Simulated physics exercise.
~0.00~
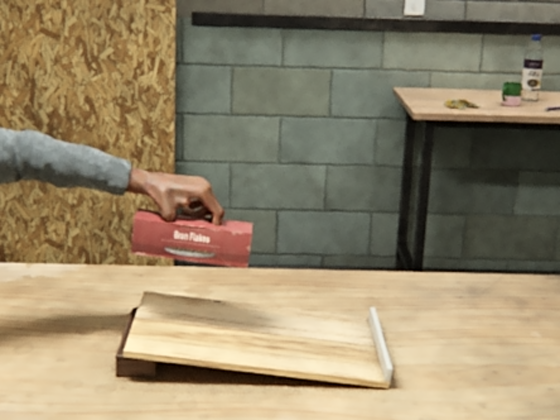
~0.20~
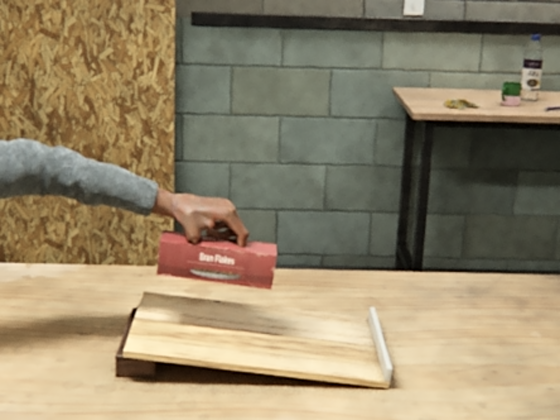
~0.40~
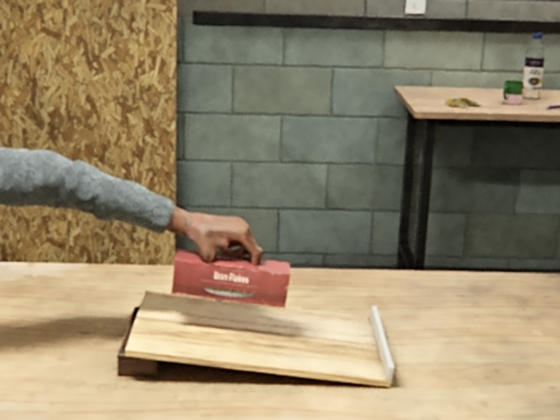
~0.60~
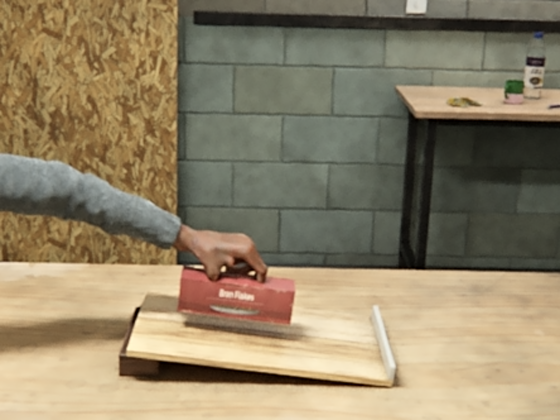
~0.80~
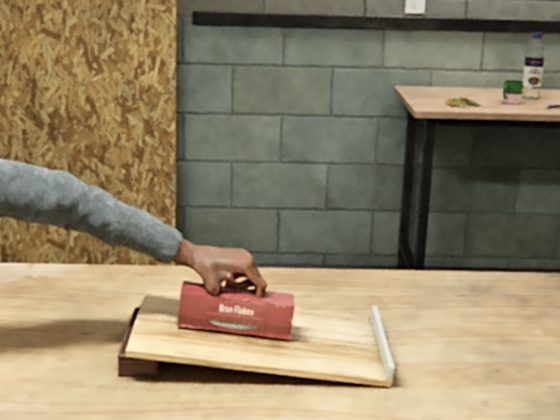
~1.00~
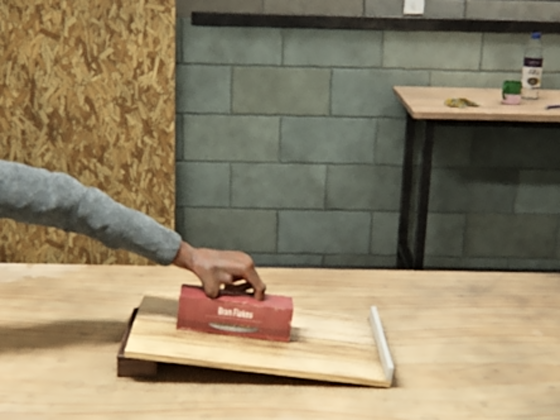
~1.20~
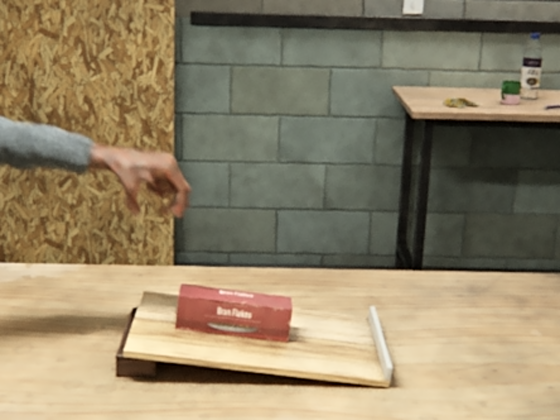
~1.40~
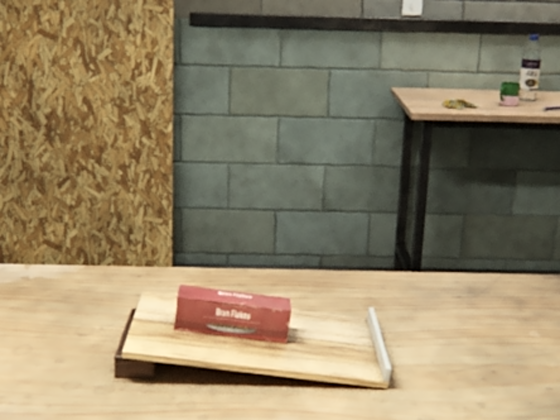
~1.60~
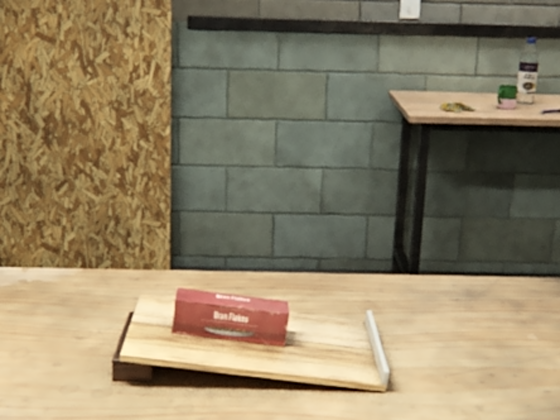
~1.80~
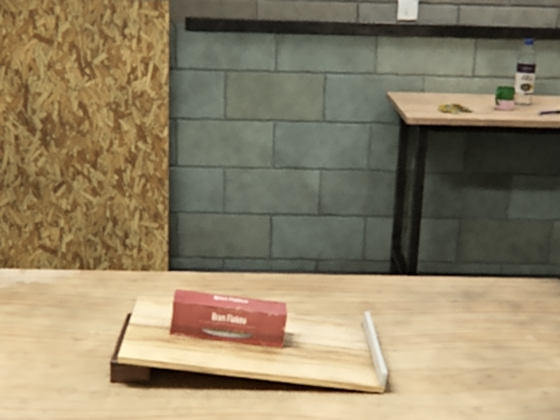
A red carton is lowered by a hand onto a tilted board, released, and stays put.
